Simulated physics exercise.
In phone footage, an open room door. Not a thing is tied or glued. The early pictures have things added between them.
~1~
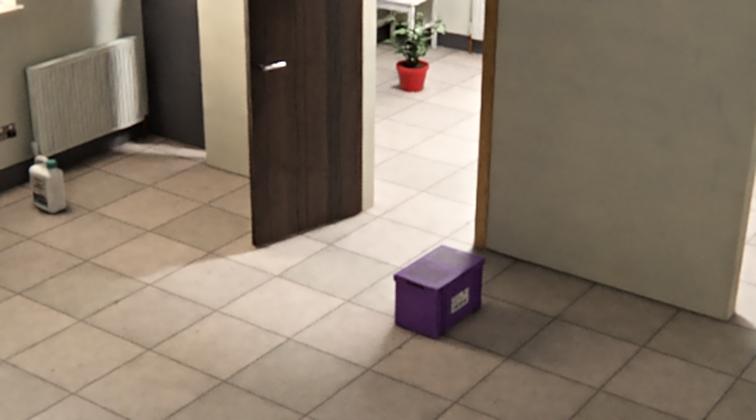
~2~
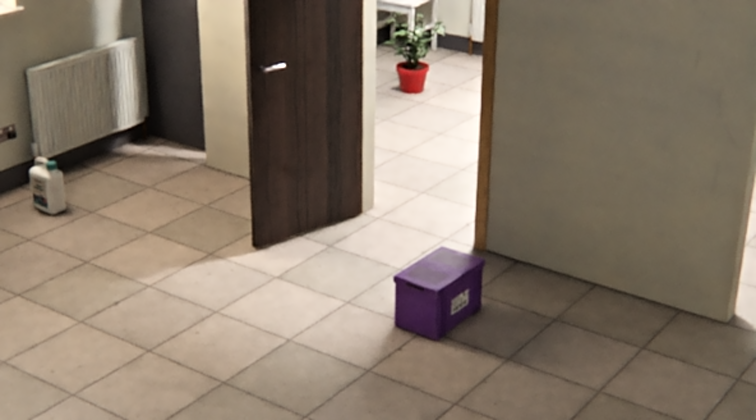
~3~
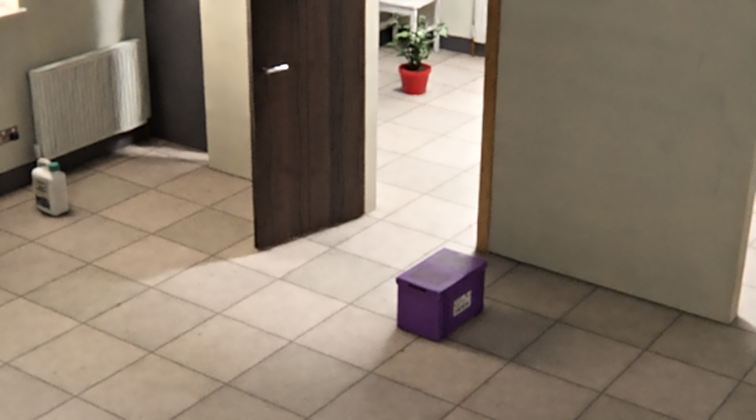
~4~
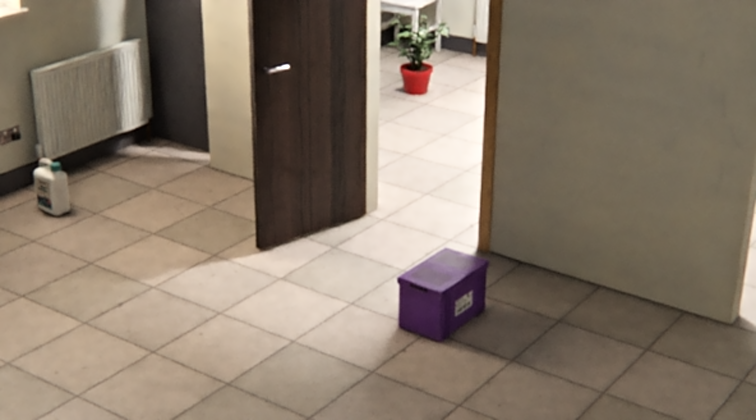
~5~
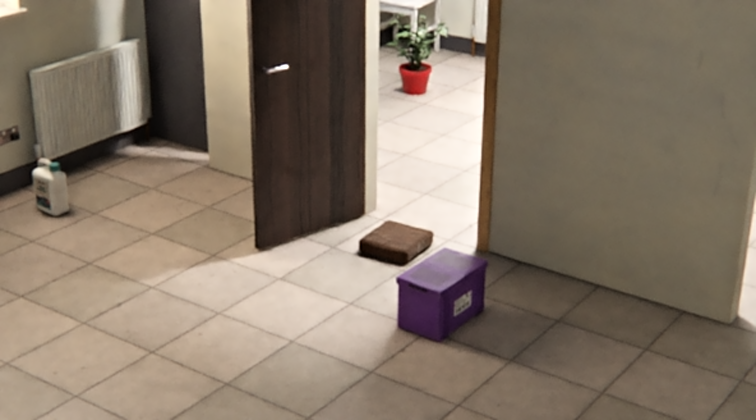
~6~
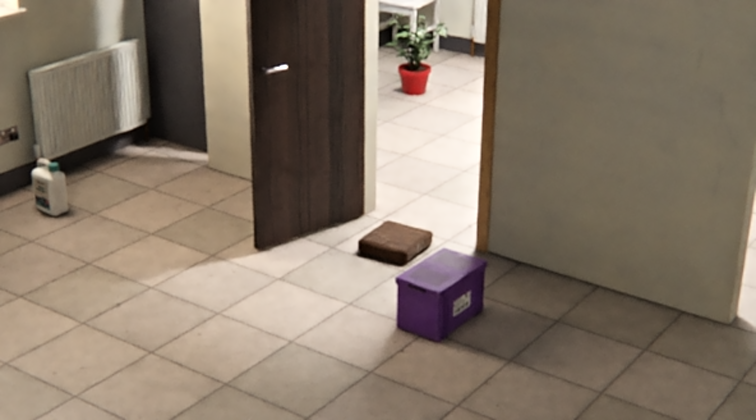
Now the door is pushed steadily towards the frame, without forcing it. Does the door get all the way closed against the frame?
The door sits flush.
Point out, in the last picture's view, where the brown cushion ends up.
It winds up at roughly (470, 222).
Then, 0.90 s on from there, door 75° open.
Then, 1.50 s on from there, door 43° open; brown cushion shifted a little near (422, 239).
Then, 1.80 s on from there, door 27° open; brown cushion shifted about its own width near (445, 235).
Then, 2.20 s on from there, door 7° open; brown cushion shifted about its own width near (461, 228).
In the end, door 0° open; moved from the start, brown cushion; purple tote unmoved. At the end, from the last picture's camera, brown cushion near (470, 222).
